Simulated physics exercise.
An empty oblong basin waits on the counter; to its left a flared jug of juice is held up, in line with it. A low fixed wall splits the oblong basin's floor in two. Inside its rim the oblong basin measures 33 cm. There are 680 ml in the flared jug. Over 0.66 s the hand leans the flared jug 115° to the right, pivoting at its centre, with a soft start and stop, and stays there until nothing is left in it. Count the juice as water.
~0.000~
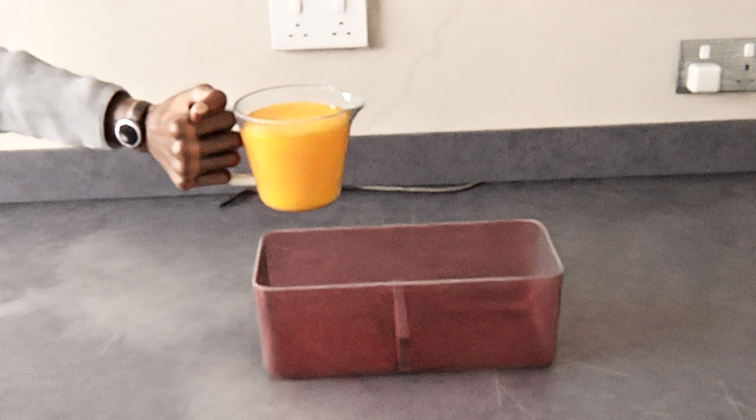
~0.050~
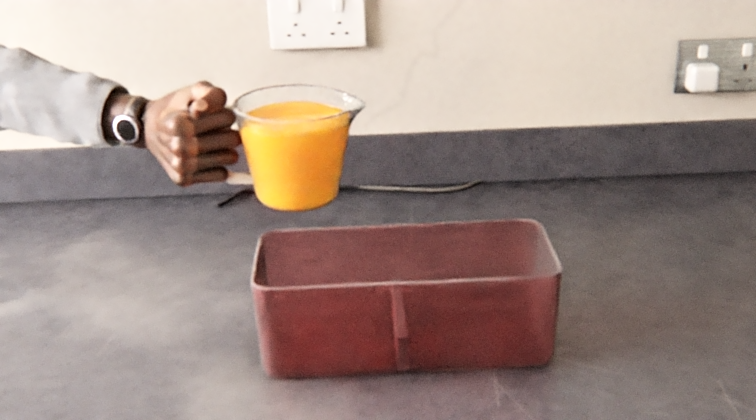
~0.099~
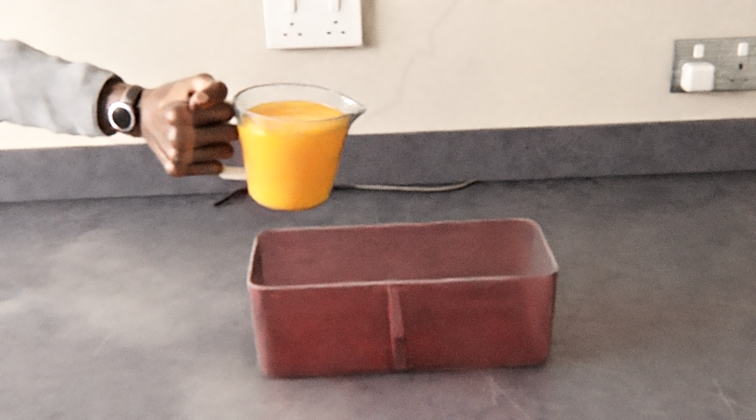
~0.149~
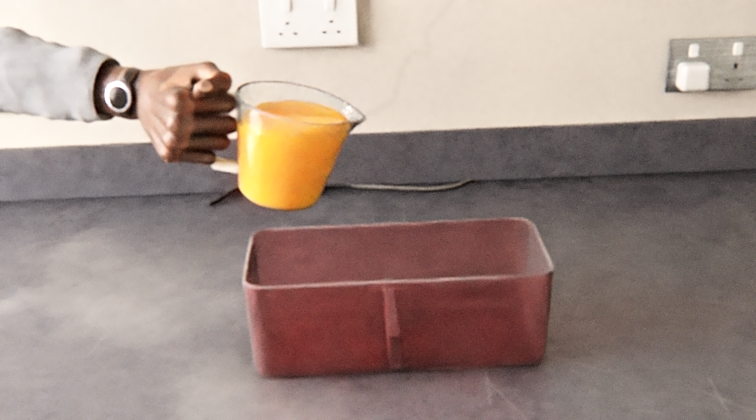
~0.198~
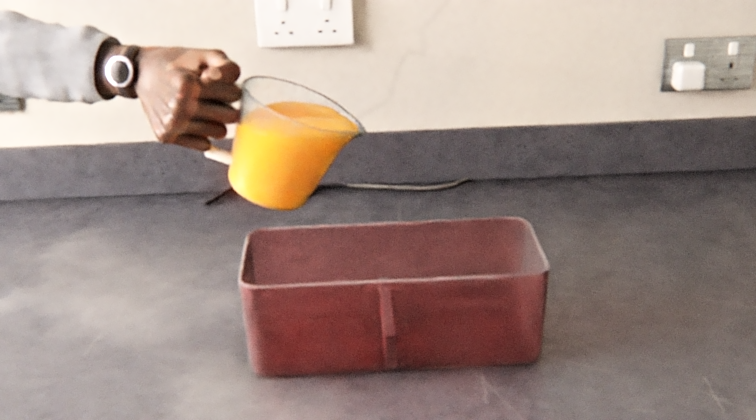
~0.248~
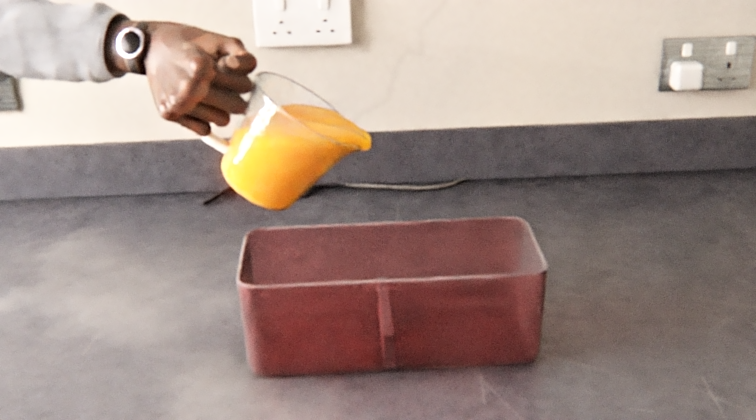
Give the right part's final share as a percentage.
About 57 per cent.
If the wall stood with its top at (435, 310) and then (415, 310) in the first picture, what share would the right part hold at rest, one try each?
In turn about 25 and 40 per cent.
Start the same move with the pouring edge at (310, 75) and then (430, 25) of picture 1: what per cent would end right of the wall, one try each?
First 15, then 80 per cent.
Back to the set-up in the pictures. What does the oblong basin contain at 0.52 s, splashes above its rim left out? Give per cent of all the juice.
Near 42 in a hundred.
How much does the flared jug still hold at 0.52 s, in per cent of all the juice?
Some 32 per cent.
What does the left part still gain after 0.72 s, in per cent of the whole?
Some 5 per cent.
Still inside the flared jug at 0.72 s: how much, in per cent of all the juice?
Near 2 in a hundred.
After 0.52 s the tilt is 103° and 33 per cent is still to pour, 3 is left of the wall and 39 right of it.
After 0.72 s the tilt is 115° and 2 per cent is still to pour, 36 is left of the wall and 57 right of it.
After 0.93 s the tilt is 115° and 0 per cent is still to pour, 41 is left of the wall and 57 right of it.
After 1.16 s the tilt is 115° and 0 per cent is still to pour, 41 is left of the wall and 57 right of it.
In the end 41 per cent lies left of the wall, 57 right of it and 2 outside.
